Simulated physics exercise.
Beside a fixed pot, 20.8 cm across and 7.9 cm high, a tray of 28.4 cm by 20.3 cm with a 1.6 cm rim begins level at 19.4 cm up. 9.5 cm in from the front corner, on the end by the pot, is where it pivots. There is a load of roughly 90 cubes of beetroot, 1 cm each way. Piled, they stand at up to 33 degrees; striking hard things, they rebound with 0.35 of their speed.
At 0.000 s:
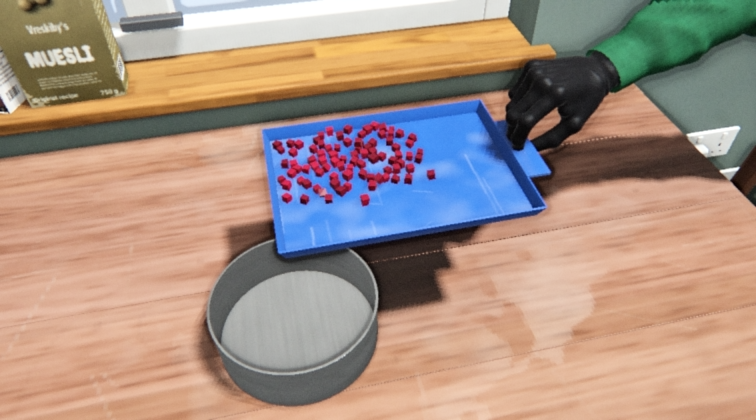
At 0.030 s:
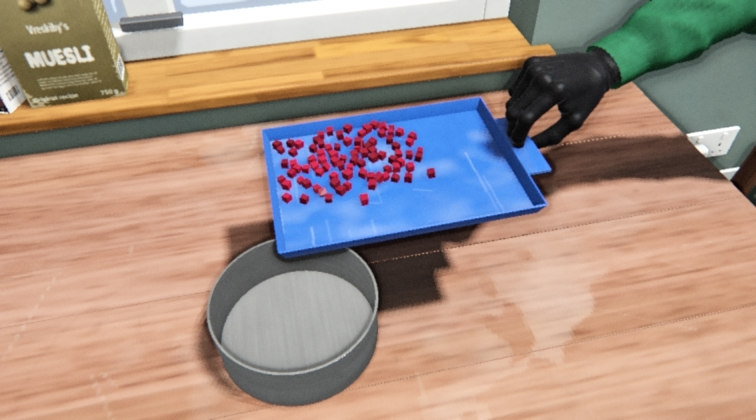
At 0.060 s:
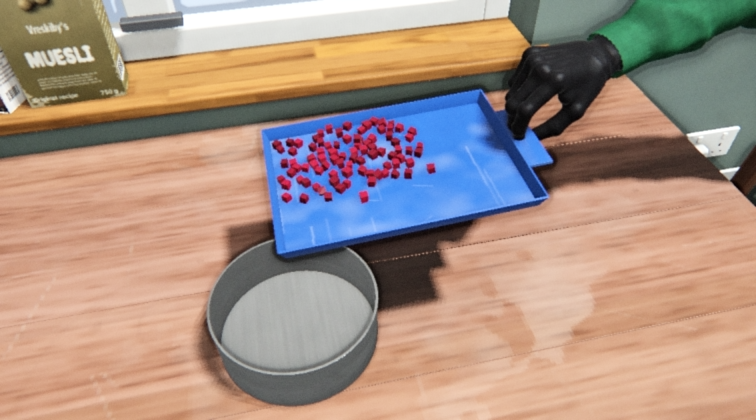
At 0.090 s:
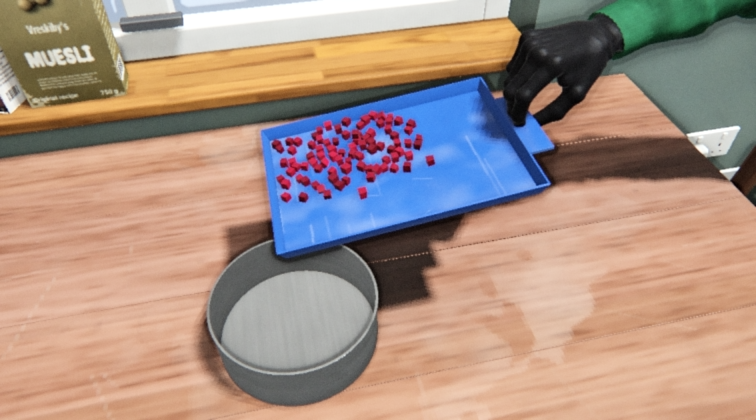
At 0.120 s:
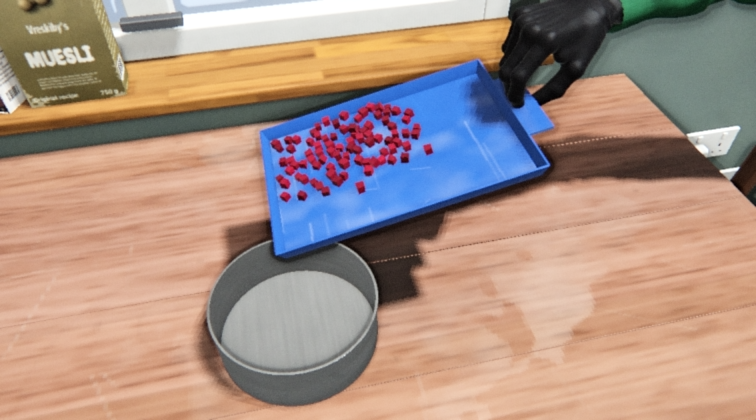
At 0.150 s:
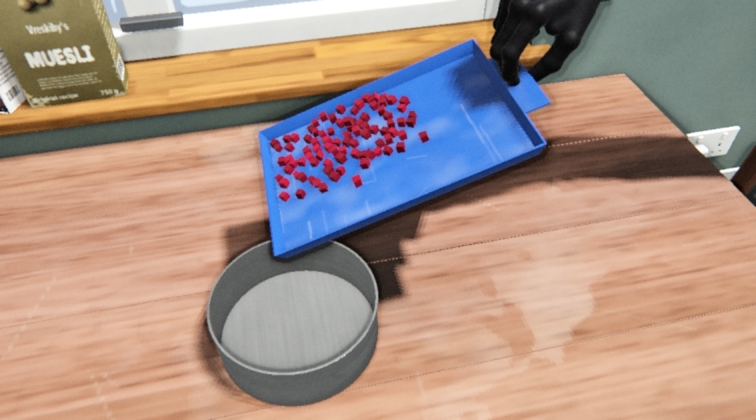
A black-gloved hand raises the right end of a blue tray holding small red cubes.
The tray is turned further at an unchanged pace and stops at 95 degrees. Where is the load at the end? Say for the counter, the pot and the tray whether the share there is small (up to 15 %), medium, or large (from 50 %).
Counter: Large. Pot: Medium. Tray: Small.
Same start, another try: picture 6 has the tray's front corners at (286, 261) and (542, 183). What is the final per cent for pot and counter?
Pot 100 % / counter 0 %.
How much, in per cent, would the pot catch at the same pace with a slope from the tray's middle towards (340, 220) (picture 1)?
Roughly 95 per cent.
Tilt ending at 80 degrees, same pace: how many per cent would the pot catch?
About 25 in a hundred would end up in the pot.
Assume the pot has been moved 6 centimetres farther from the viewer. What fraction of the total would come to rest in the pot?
Share in pot: Approx. 55 %.
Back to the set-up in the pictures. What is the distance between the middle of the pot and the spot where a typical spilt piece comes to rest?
That comes to near 22 cm.
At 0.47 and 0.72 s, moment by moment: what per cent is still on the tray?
In turn: 95, 0.
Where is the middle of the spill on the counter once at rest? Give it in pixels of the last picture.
Centre of spill: Around pixel (176, 277).
After 0.34 s, tilt 59 degrees; the tray holds 100 %, the pot 0 %.
After 0.47 s, tilt 86 degrees; the tray holds 95 %, the pot 0 %.
Then, at 0.72 s, tilt 95 degrees; the tray holds 0 %, the pot 30 %.
In the end, at 2.0 s, counter 70 %, pot 30 %, tray 0 %.
